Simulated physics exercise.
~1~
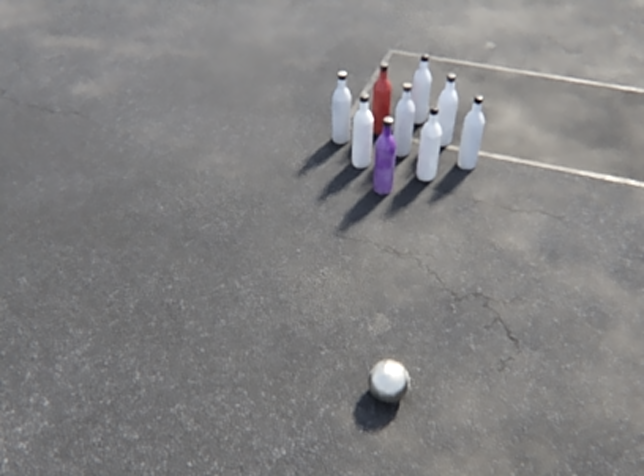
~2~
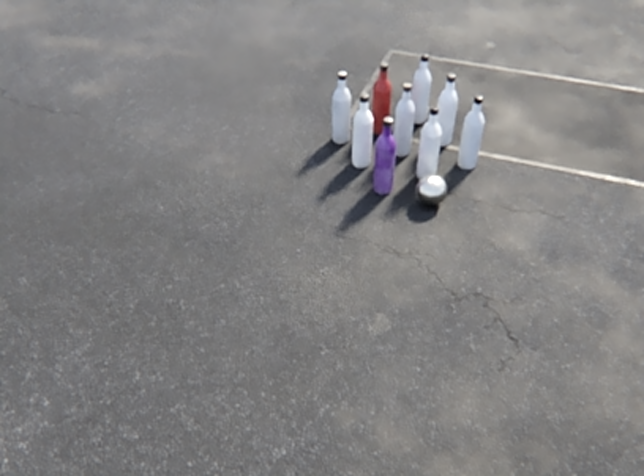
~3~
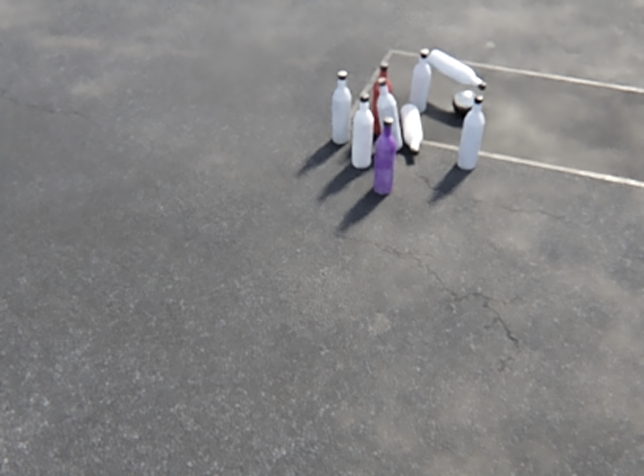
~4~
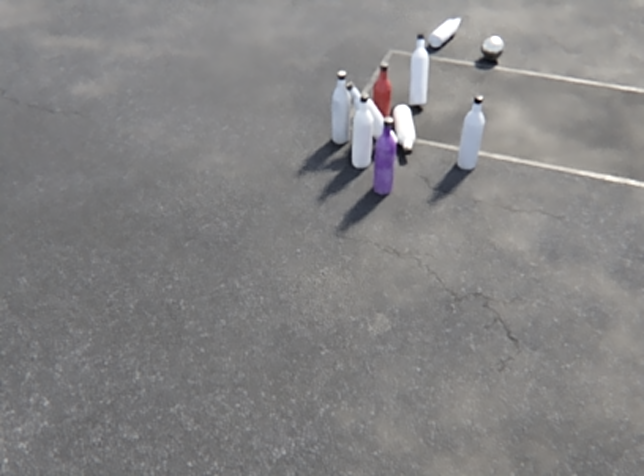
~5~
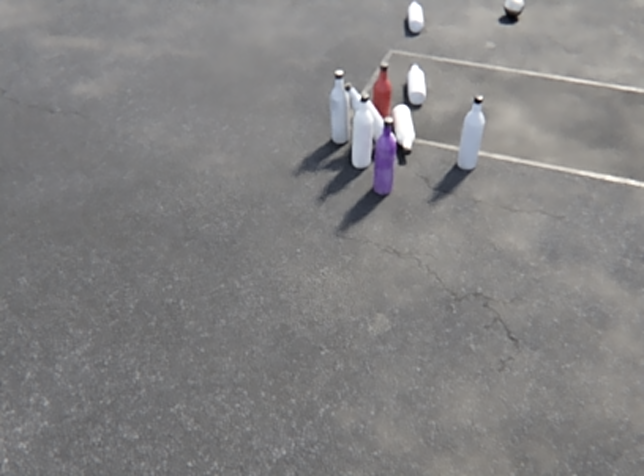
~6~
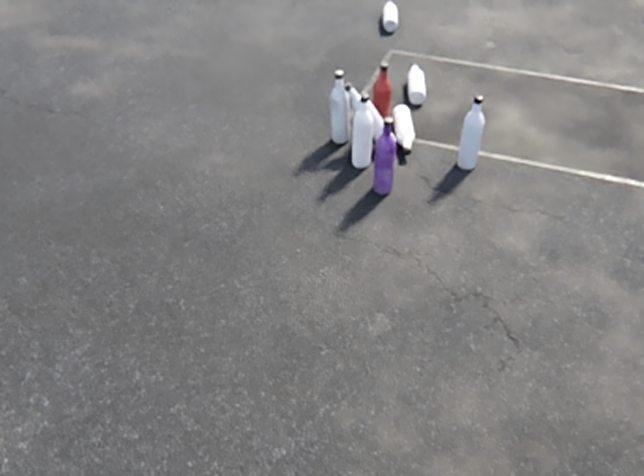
Capped bottles stand grouped until a steel ball rolls in, topples some and rolls away.
